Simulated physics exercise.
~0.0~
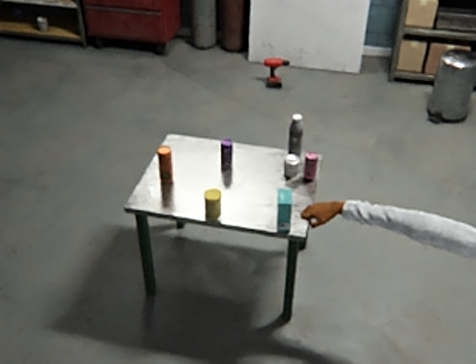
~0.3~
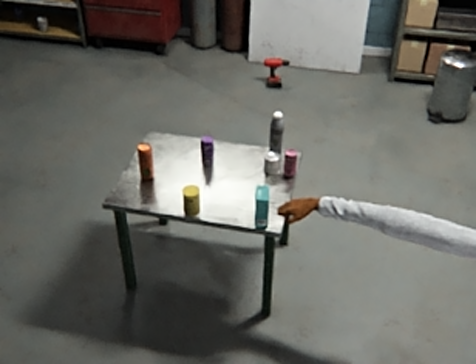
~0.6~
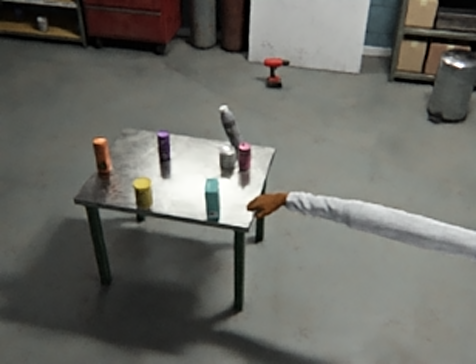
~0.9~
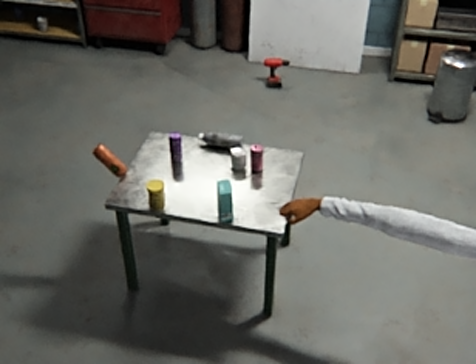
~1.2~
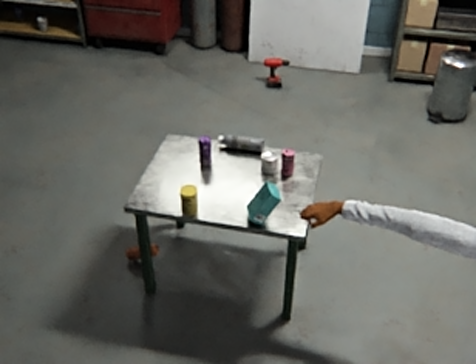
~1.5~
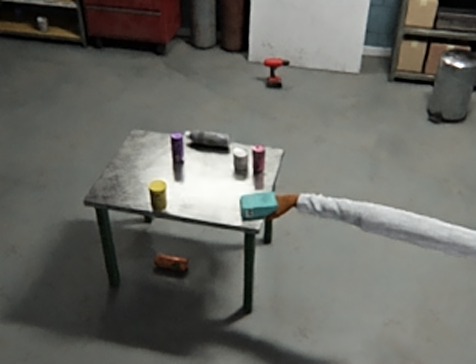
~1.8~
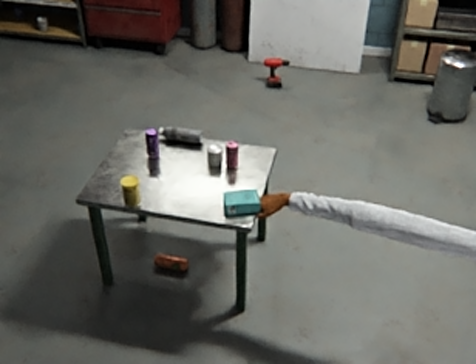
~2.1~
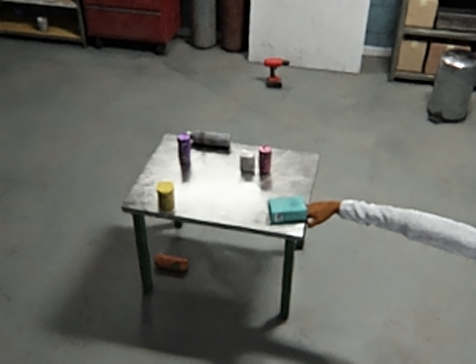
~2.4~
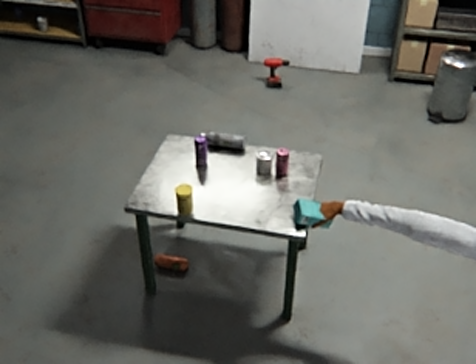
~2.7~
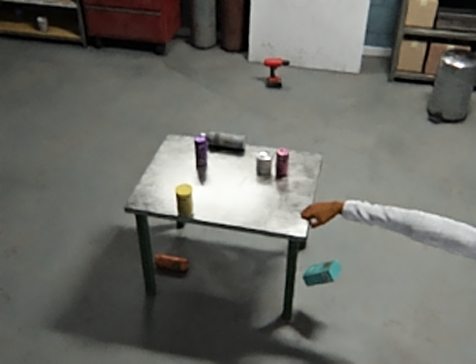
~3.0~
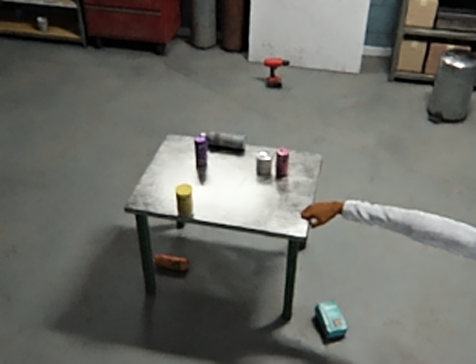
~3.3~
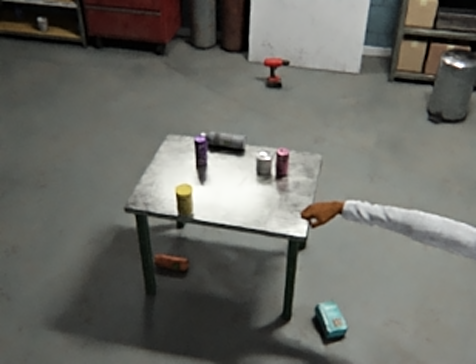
Hand jerking a metal work table left and right, toppling a grey bottle and sending an orange can and turquoise packet to the floor.
